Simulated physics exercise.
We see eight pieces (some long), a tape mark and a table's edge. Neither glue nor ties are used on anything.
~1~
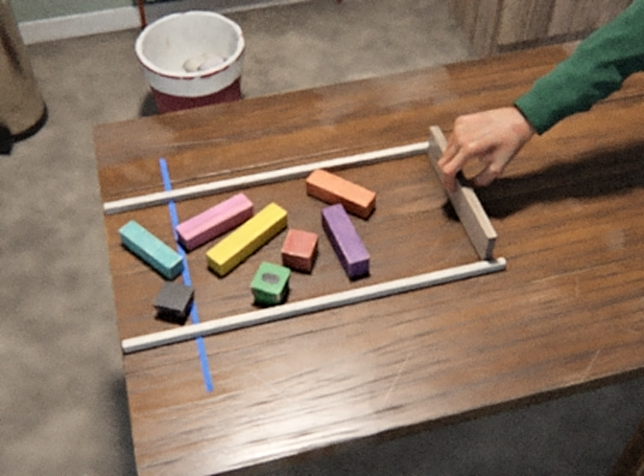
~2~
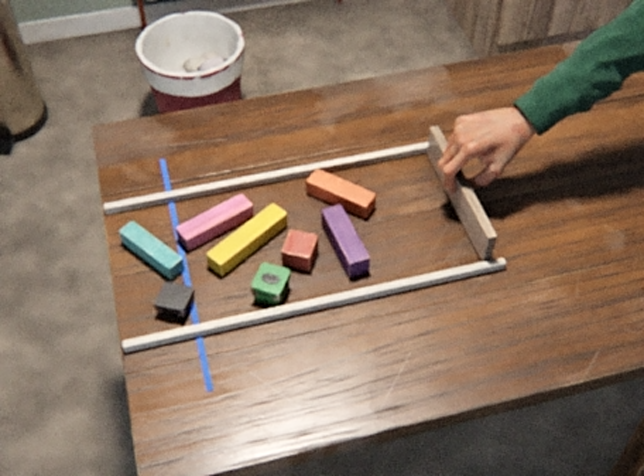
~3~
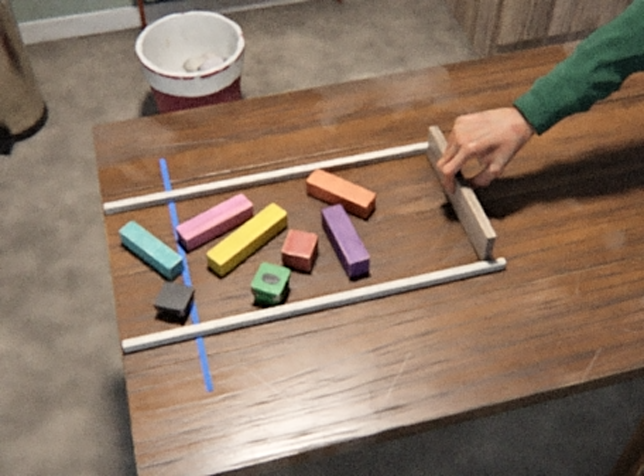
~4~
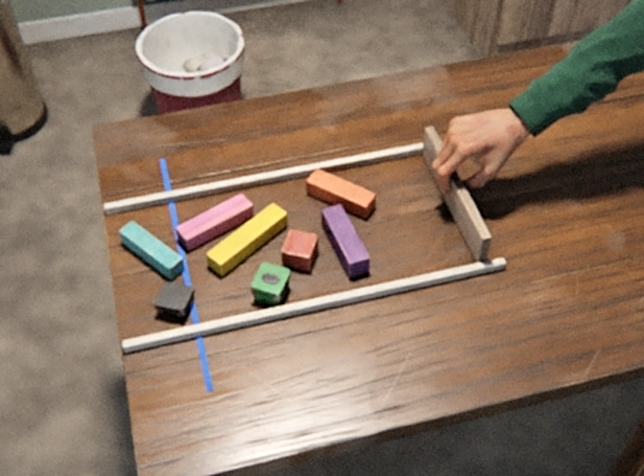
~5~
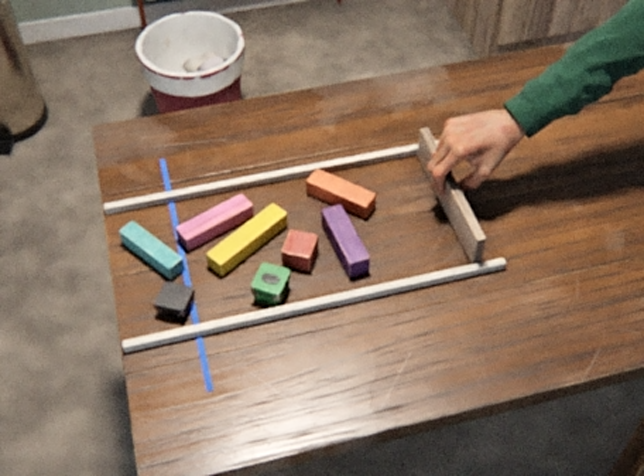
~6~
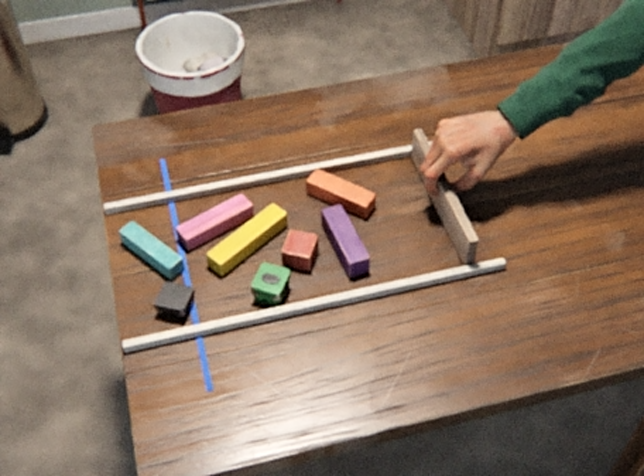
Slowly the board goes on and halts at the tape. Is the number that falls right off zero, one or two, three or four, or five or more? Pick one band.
It is one or two.
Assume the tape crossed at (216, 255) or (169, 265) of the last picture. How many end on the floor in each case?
Floor count: 0; 2.
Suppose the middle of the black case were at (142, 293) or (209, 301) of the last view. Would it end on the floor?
At the first place it does not stay, and at the second it keeps its place.
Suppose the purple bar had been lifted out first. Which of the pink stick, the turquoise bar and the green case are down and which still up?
So the pink stick keeps its place, the turquoise bar goes down and the green case keeps its place.
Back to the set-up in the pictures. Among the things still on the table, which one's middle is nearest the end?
Looking at the middles, it's the black case.
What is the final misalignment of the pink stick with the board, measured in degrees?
The angle is some 40°.
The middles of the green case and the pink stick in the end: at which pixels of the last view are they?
The green case ends at (154, 315) and the pink stick at (121, 233).
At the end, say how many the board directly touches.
I count 2 of them.
Early on, none off yet; turquoise bar at rest near (152, 250); black case at rest near (176, 302); pink stick at rest near (215, 222).
Finally, the number that fall off is one or two; lost, turquoise bar.
